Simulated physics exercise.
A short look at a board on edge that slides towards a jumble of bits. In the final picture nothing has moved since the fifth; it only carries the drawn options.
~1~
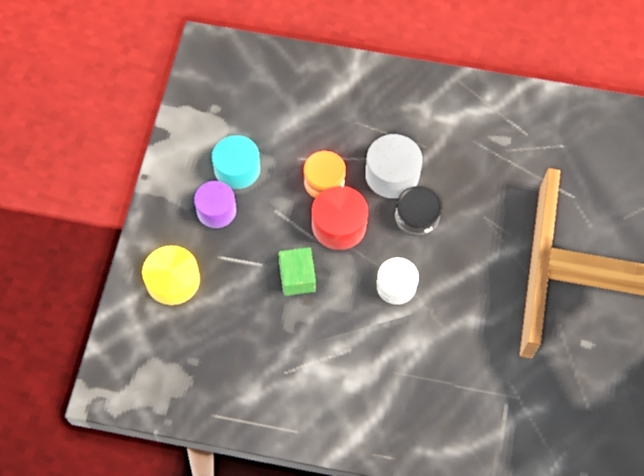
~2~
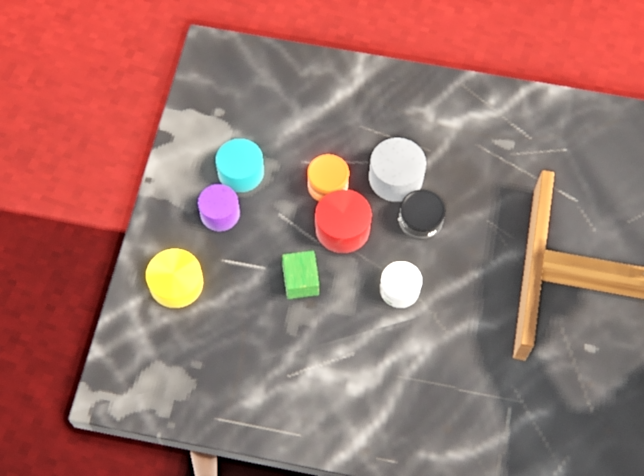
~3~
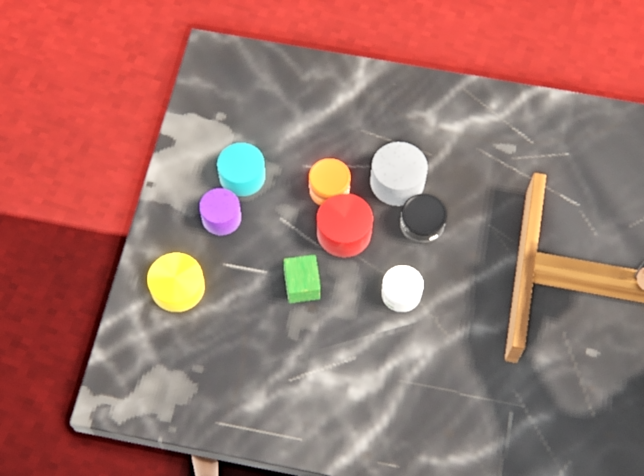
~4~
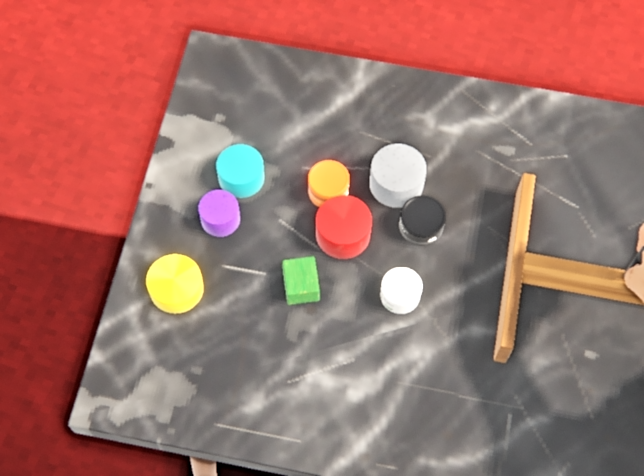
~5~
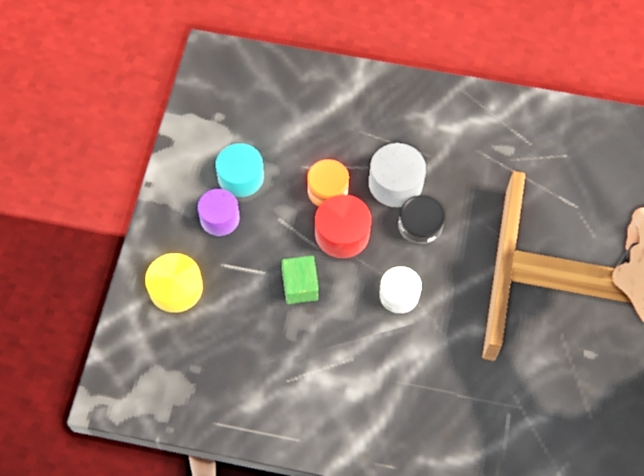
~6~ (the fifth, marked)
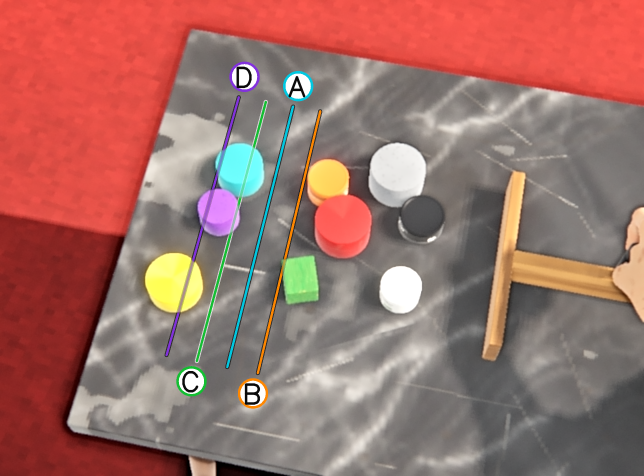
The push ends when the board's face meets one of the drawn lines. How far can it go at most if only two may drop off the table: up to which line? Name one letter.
No farther than D.
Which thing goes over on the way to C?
The turquoise pot goes over.
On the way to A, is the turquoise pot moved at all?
Yes.
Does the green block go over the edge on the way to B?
No.
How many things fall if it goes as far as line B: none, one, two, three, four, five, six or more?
In all, none.
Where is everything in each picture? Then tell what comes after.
The first picture shows black tub (419, 212); green block (297, 271); red tin (339, 218).
The second picture shows board (539, 255); white tub (401, 285).
The third picture shows board (529, 257); orange tub (329, 184).
The fourth picture shows board (518, 257); turquoise pot (240, 171).
The fifth picture shows board (508, 255); black tub (422, 221); green block (300, 280); red tin (342, 226).
On the marked copy, A at (262, 229); B at (291, 234); C at (233, 224); D at (205, 218).
Taking D. A third of the way, board (397, 235); grey pot (376, 171); white tub (362, 283).
Two thirds of the way, board (288, 215); turquoise pot (194, 162); purple pot (213, 211).
When it is over, board (207, 200); turquoise pot over the edge; yellow tin (117, 281); one fallen.
As for the rest, A is within the limit but short; B is within the limit but short; C is within the limit but short.
